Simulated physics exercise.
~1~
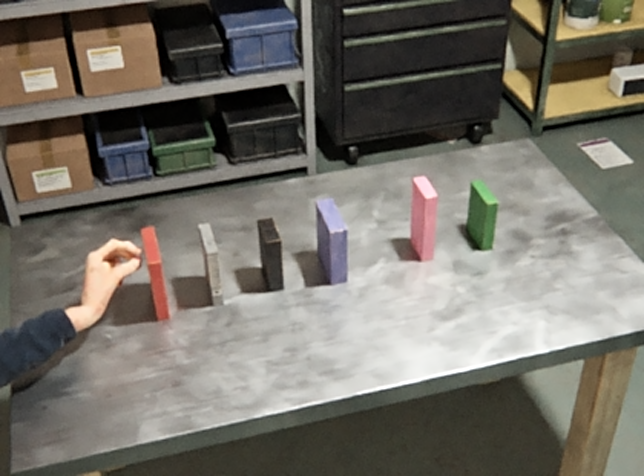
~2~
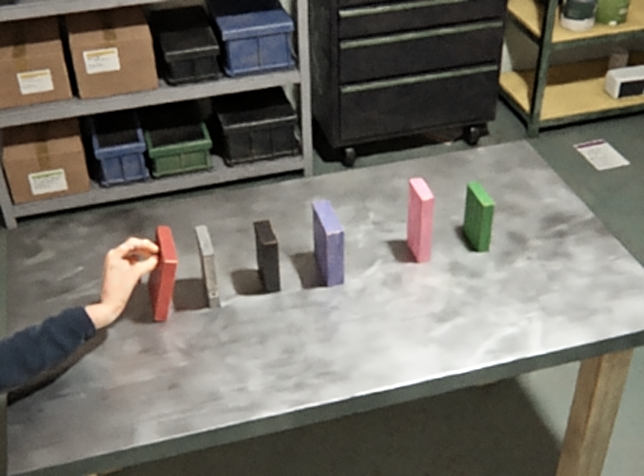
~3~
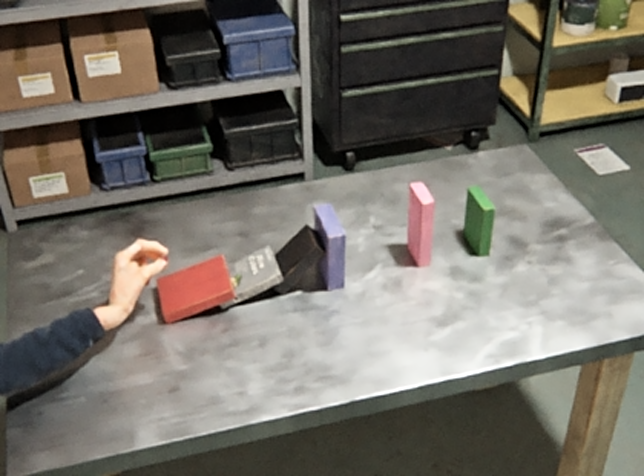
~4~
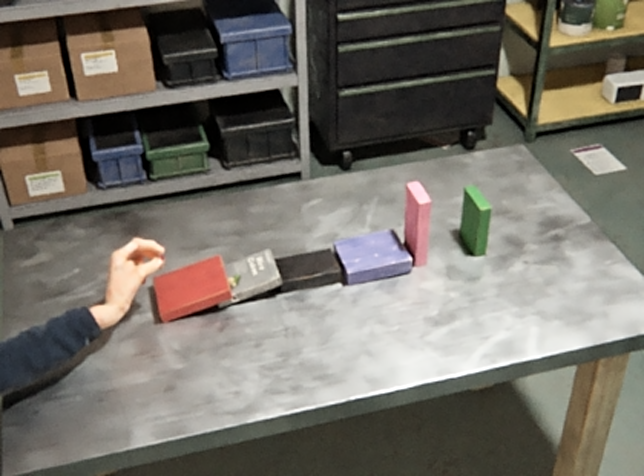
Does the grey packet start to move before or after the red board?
After. The red board starts leaning to the right under the hand while the grey packet is still standing in its place, and the packet goes over later.
